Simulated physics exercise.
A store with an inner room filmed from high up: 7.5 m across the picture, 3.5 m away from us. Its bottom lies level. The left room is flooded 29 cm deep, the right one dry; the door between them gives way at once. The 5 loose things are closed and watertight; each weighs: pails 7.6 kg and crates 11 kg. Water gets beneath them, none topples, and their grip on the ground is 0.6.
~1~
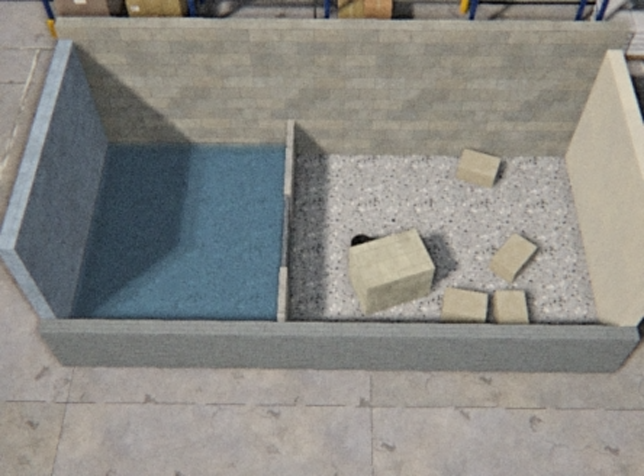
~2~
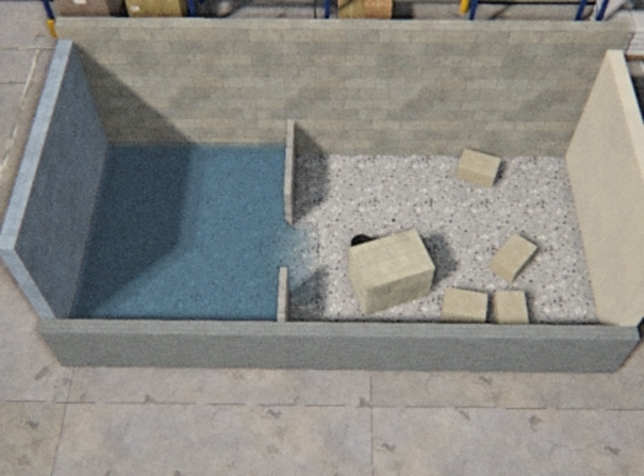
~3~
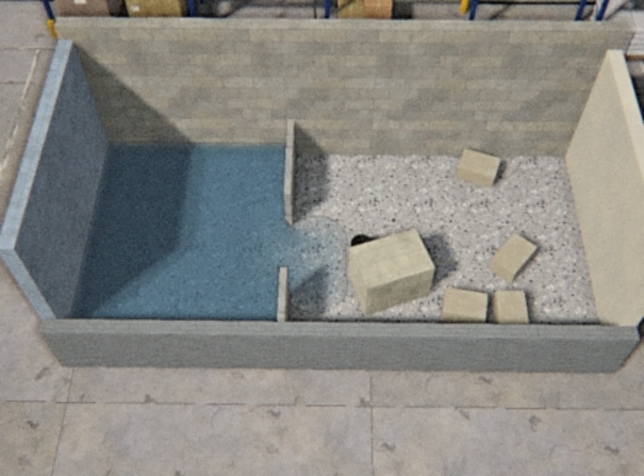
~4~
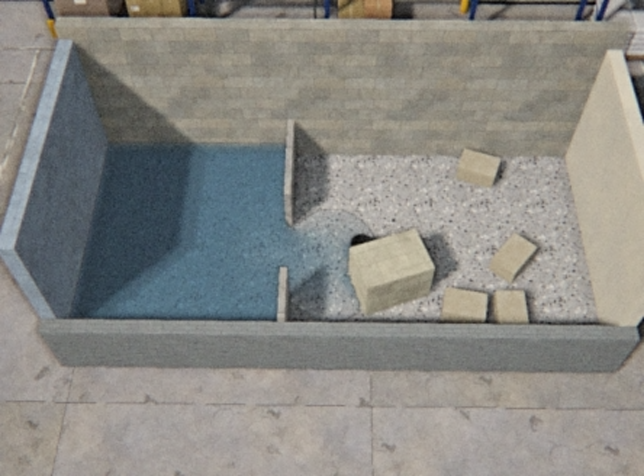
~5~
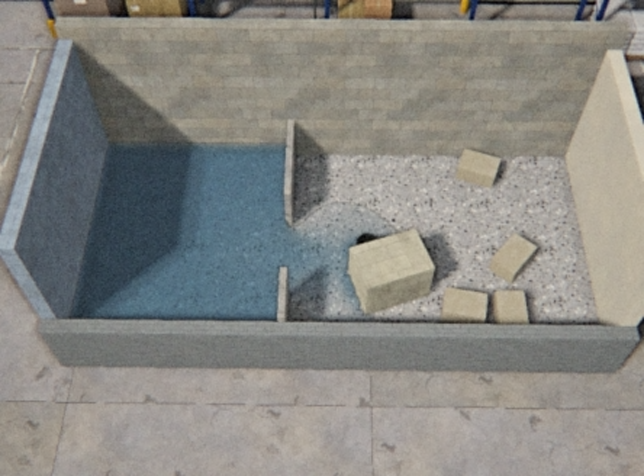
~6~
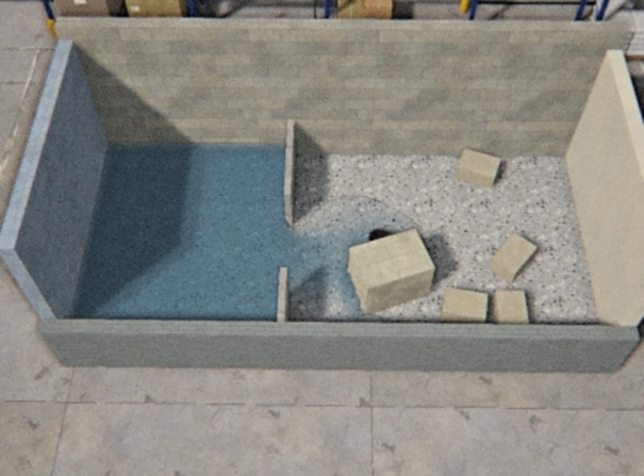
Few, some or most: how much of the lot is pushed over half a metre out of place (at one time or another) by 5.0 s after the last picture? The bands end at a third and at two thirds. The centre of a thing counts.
That comes to at least two thirds.
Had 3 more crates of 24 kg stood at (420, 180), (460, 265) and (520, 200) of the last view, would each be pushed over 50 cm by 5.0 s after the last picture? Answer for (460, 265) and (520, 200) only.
In that order: Less, past it.
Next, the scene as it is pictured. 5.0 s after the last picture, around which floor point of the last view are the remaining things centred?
At about (524, 248).
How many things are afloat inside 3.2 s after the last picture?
2 of them.
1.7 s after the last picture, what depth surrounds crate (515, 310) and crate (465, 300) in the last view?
Roughly 1 and 2 cm.
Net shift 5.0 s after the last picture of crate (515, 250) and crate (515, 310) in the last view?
In turn: 10 cm, 60 cm.
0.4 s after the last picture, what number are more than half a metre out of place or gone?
By then 1.
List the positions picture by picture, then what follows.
The first picture shows a pail at (361, 243), on the bottom; a crate at (515, 252) rests on the ground; 10.5 m2 under water; 0 of 5 have shifted.
The second picture shows a pail at (361, 243) rests on the ground; a crate at (515, 252), on the bottom; 11.1 m2 under water; 0 of 5 have shifted.
The third picture shows a pail at (361, 243) rests on the ground; a crate at (515, 252), on the bottom; 11.7 m2 under water; 0 of 5 have shifted.
The fourth picture shows a pail at (362, 243) rests on the ground; a crate at (515, 252) rests on the ground; water covers 12.4 m2; 0 of 5 have shifted.
The fifth picture shows a pail at (367, 242), on the bottom, 9 cm from its start; a crate at (515, 252), on the bottom; 12.8 m2 under water; 1 of 5 have shifted.
The sixth picture shows a pail at (380, 238), on the bottom, 29 cm from its start; a crate at (515, 252) rests on the ground; 13.4 m2 under water; 1 of 5 have shifted.
Then, 0.4 s after the last picture 1 of 5 are over 50 cm from their spots; 0 afloat.
Then, 1.7 s after the last picture 1 of 5 are over 50 cm from their spots; 0 afloat.
Then, 3.2 s after the last picture 2 of 5 are over 50 cm from their spots; 2 afloat.
Then, 5.0 s after the last picture 4 of 5 are over 50 cm from their spots, and 4 have been at some point; 4 afloat.
